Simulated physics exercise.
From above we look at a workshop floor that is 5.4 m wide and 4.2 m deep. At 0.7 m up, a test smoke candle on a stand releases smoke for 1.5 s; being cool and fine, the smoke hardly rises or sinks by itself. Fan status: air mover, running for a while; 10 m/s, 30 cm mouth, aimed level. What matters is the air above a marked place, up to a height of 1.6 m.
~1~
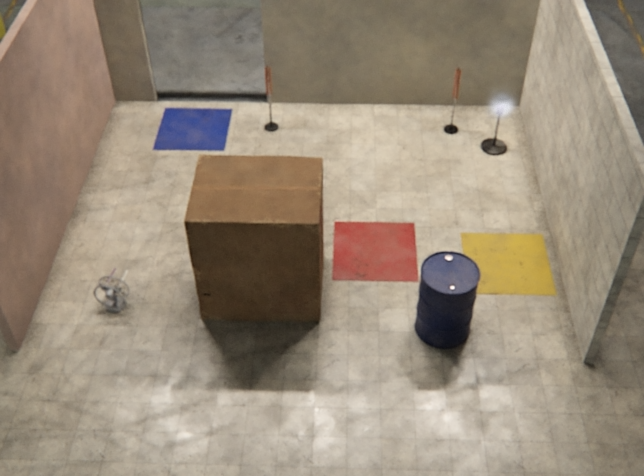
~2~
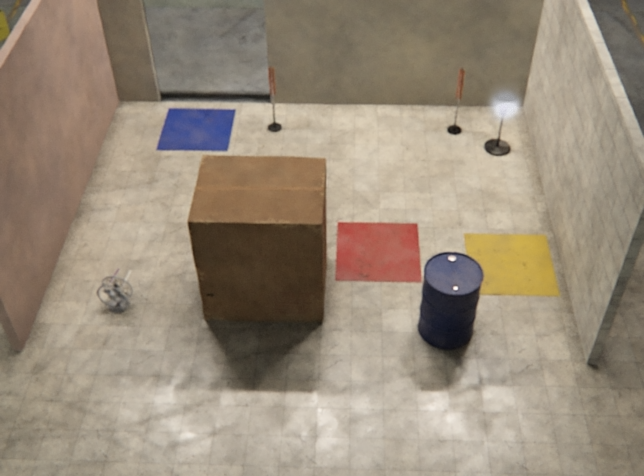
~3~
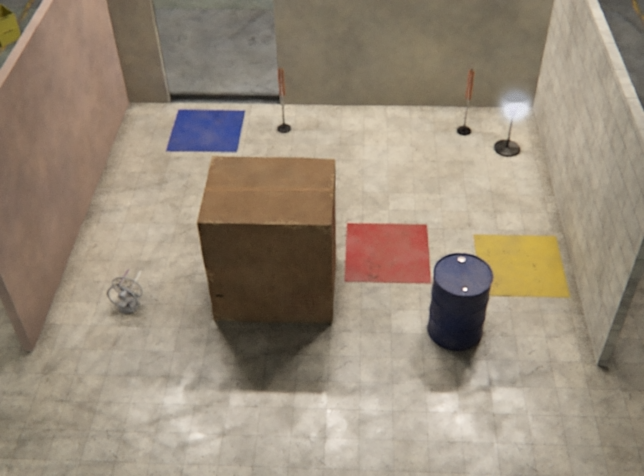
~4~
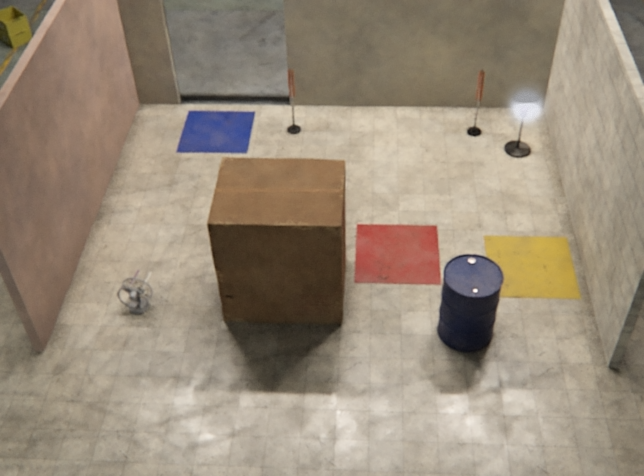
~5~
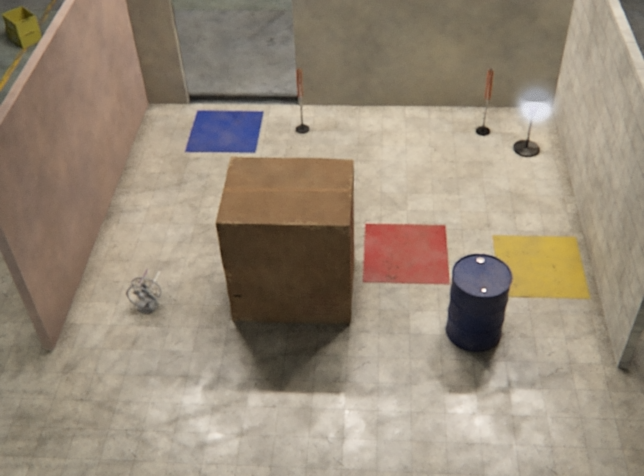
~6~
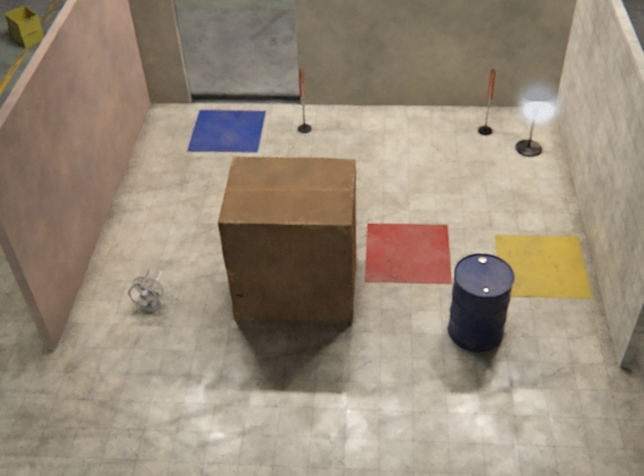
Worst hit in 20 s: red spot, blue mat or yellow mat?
Most passes over yellow.
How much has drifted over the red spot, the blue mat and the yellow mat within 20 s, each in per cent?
0 % red, 0 % blue, 40 % yellow.
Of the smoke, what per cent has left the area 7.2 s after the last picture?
Roughly 0 per cent.
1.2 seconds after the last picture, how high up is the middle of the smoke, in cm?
Middle height: Approx. 70 cm.
Then, 1.2 s after the last picture we count, 0 % has passed over the yellow mat, 0 % over the blue mat and 0 % over the red spot, with 100 % still about or yet to come, and the middle of the rest is near (542, 102).
Then, 3.2 s after the last picture we count, 0 % has passed over the yellow mat, 0 % over the blue mat and 0 % over the red spot, with 100 % still about or yet to come, and the middle of the rest is near (550, 100).
Then, 7.2 s after the last picture we count, 8 % has passed over the yellow mat, 0 % over the blue mat and 0 % over the red spot, with 100 % still about or yet to come, and the middle of the rest is near (568, 106).
Then, 19.2 s after the last picture we count, 38 % has passed over the yellow mat, 0 % over the blue mat and 0 % over the red spot, with 95 % still about or yet to come, and the middle of the rest is near (600, 153).
